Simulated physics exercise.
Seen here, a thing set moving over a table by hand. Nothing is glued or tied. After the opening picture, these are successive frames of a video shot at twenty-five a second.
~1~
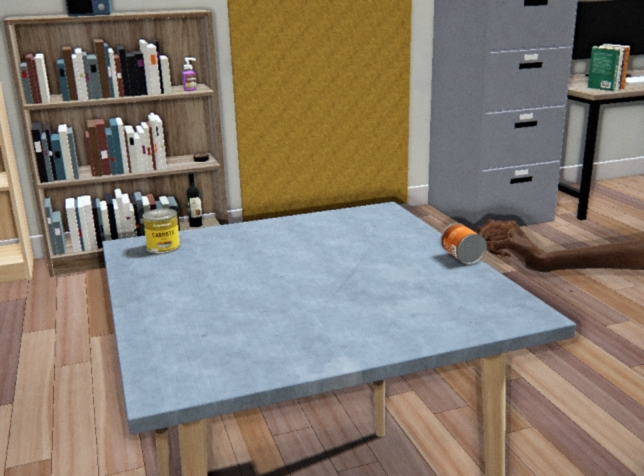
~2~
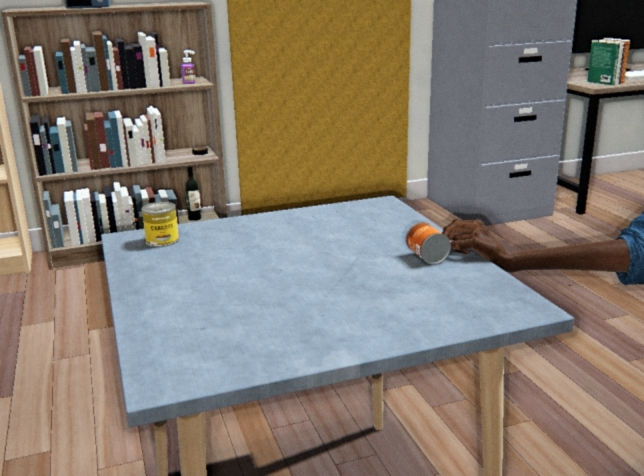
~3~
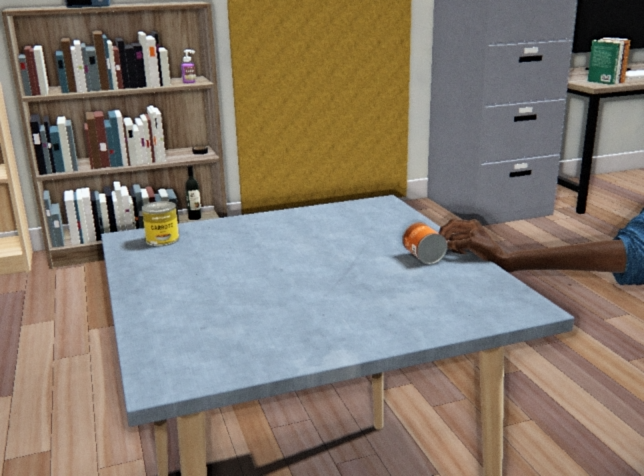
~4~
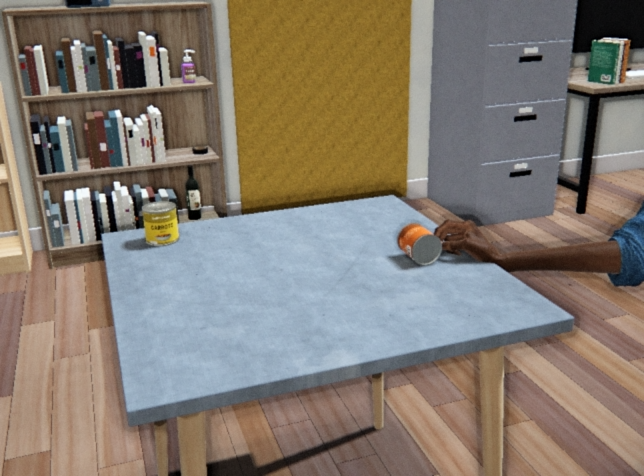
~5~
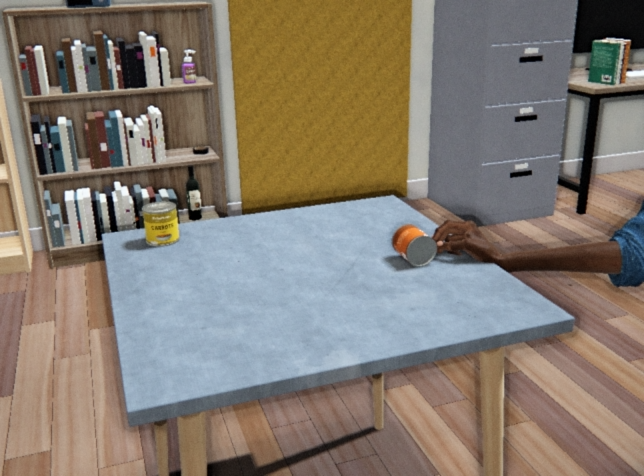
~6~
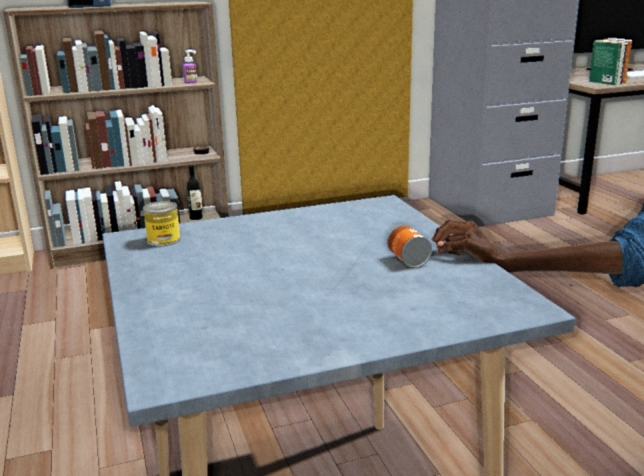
On a blue-gray table, a hand moves an orange tin left, and it rolls slightly.
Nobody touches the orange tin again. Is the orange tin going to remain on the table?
The orange tin is still on the table.
Then, 0.10 s after the last picture, orange tin rolled about its own width near (397, 248).
Then, 0.30 s after the last picture, orange tin rolled about its own width near (382, 250).
At rest, moved from the start, orange tin. Seen from the same camera at the end, orange tin near (376, 251).
